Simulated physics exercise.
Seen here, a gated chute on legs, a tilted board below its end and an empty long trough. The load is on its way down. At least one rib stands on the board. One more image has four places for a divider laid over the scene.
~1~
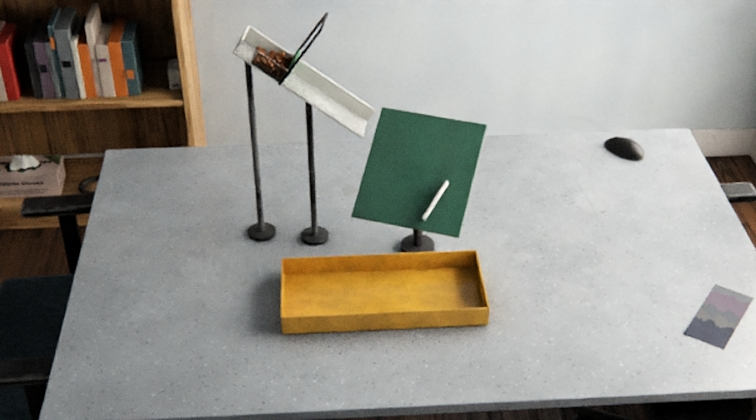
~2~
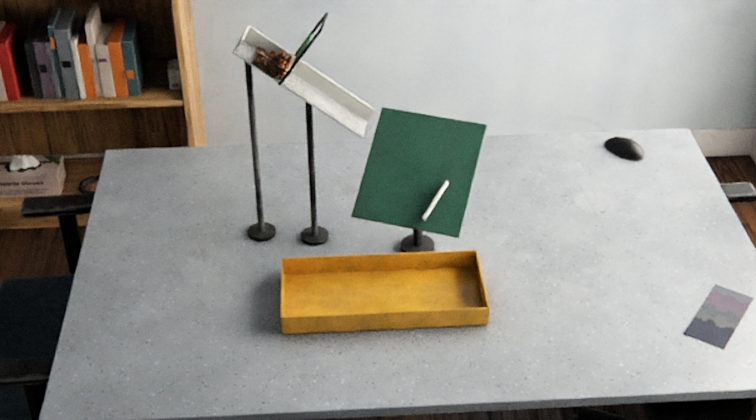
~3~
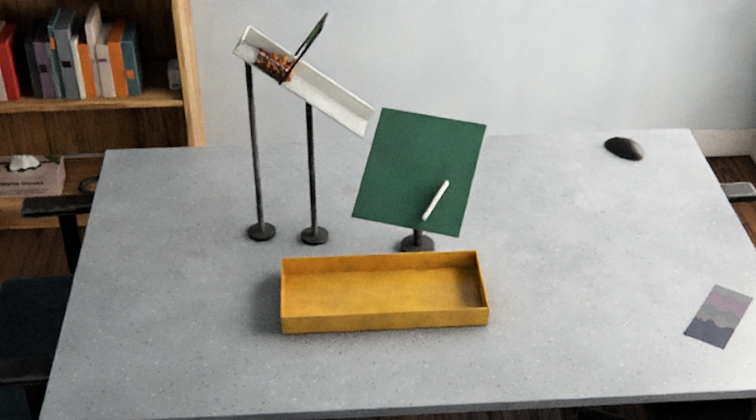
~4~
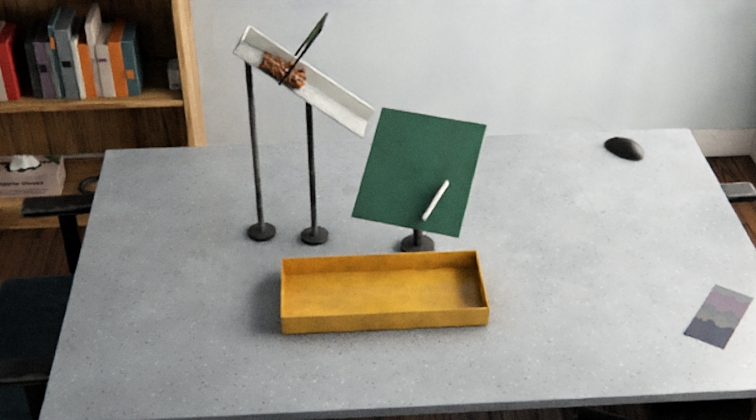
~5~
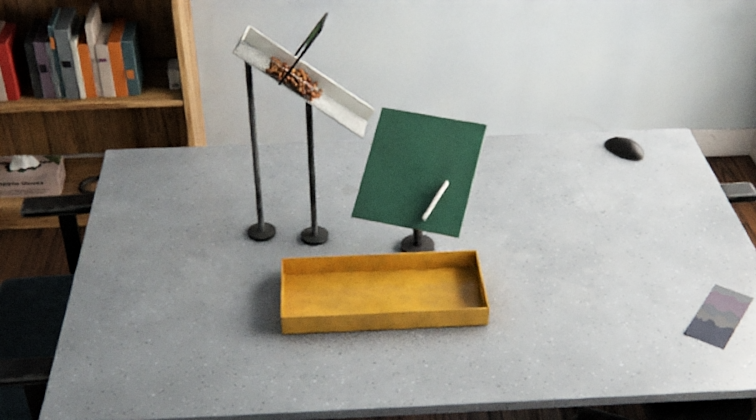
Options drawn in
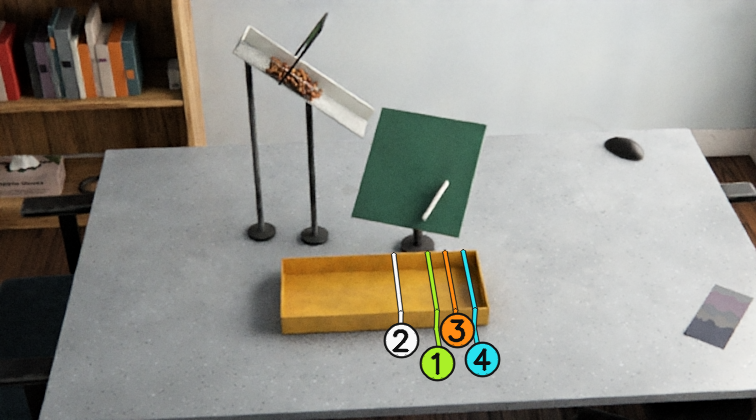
A small heap of brown cereal balls starts to slide slowly down a white chute on two dark legs as a dark-framed gate stands raised above it. Seen from slightly above by a still camera, the grey table holds a tilted green board with a short white rib, an empty yellow trough in front, and bookshelves behind at left. The balls spread out a little as they move rightward, reaching about the chute's middle.
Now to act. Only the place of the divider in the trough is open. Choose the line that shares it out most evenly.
Best: 2.
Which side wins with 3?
Left.
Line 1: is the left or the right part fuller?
The left side.
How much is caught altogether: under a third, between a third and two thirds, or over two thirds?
It is over two thirds.
On the marked copy, line 1 crosses the front rim at (436, 310); line 2 crosses the front rim at (400, 312); line 3 crosses the front rim at (455, 309); line 4 crosses the front rim at (474, 308).
Choosing 1, of what is caught, almost all on the left of the divider, just a few on the right.
Choosing 2, of what is caught, roughly half on the left of the divider, roughly half on the right.
Choosing 3, of what is caught, almost all on the left of the divider, just a few on the right.
Choosing 4, of what is caught, almost all on the left of the divider, just a few on the right.
